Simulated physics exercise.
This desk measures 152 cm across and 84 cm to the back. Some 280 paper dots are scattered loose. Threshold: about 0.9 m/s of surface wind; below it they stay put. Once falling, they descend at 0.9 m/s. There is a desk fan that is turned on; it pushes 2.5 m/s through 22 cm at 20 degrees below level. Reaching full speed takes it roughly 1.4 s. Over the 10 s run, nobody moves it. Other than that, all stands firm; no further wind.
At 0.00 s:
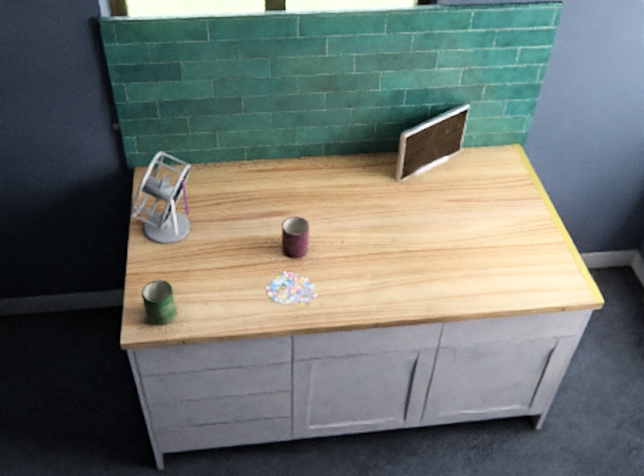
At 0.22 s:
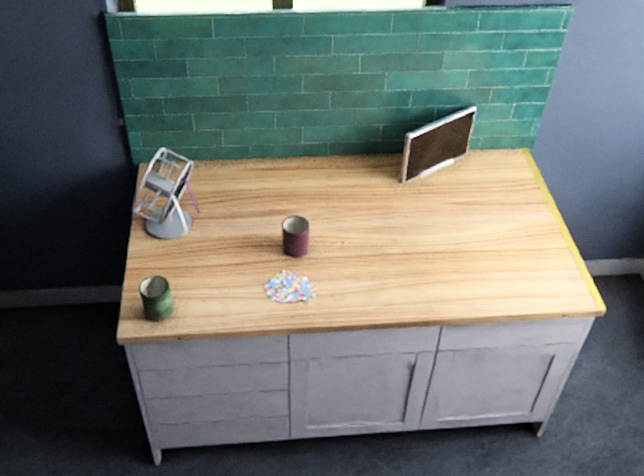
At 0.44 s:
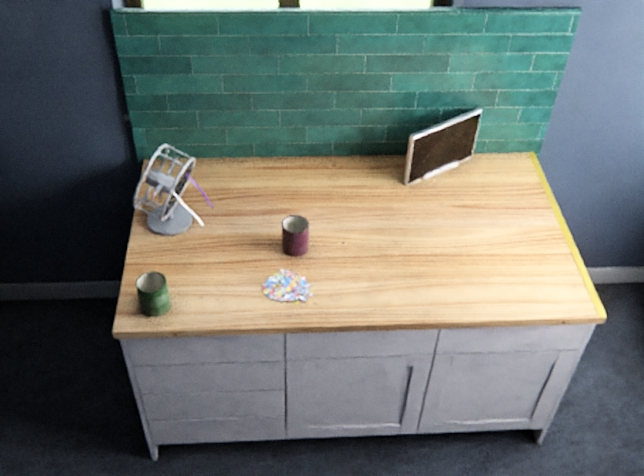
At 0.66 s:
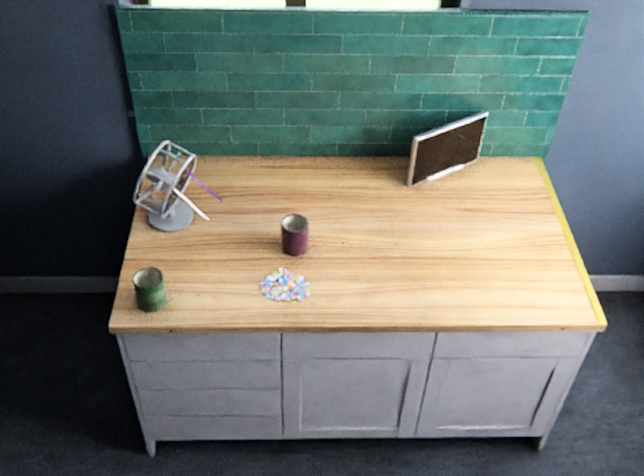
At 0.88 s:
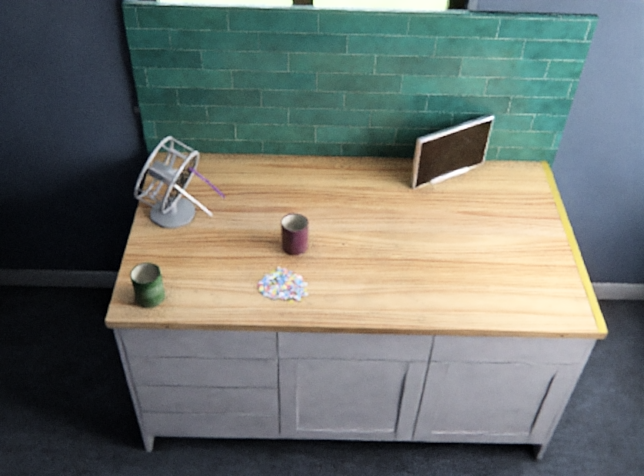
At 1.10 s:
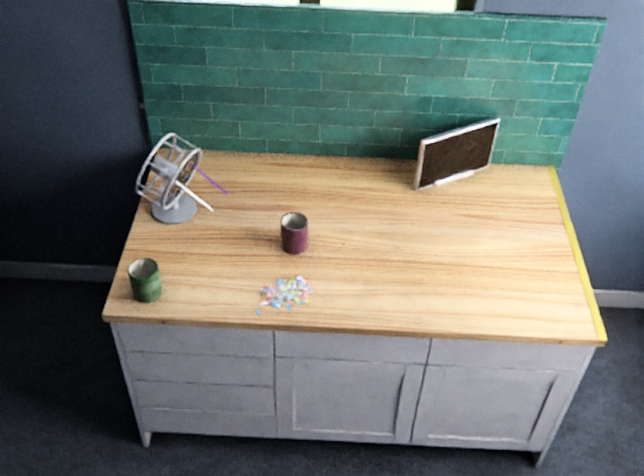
On a wooden desktop by green tiles, pale paper dots lie still near two mugs and a fan, then spread slightly.
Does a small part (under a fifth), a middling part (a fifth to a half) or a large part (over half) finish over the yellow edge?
A small part.
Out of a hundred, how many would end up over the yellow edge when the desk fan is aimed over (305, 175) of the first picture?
Then roughly 0 per cent.
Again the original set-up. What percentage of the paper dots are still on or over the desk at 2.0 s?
Reading: About 0 %.
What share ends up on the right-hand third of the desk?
Share at the end: Close to 0 %.
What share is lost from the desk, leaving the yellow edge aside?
The figure is near 100 %.
After 2.0 s, 0 % are over the yellow edge; 100 % have settled or left.
After 3.2 s, 0 % are over the yellow edge; 100 % have settled or left.
After 5.5 s, 0 % are over the yellow edge; 100 % have settled or left.
After 10.0 s, at the end, 0 % are over the yellow edge.
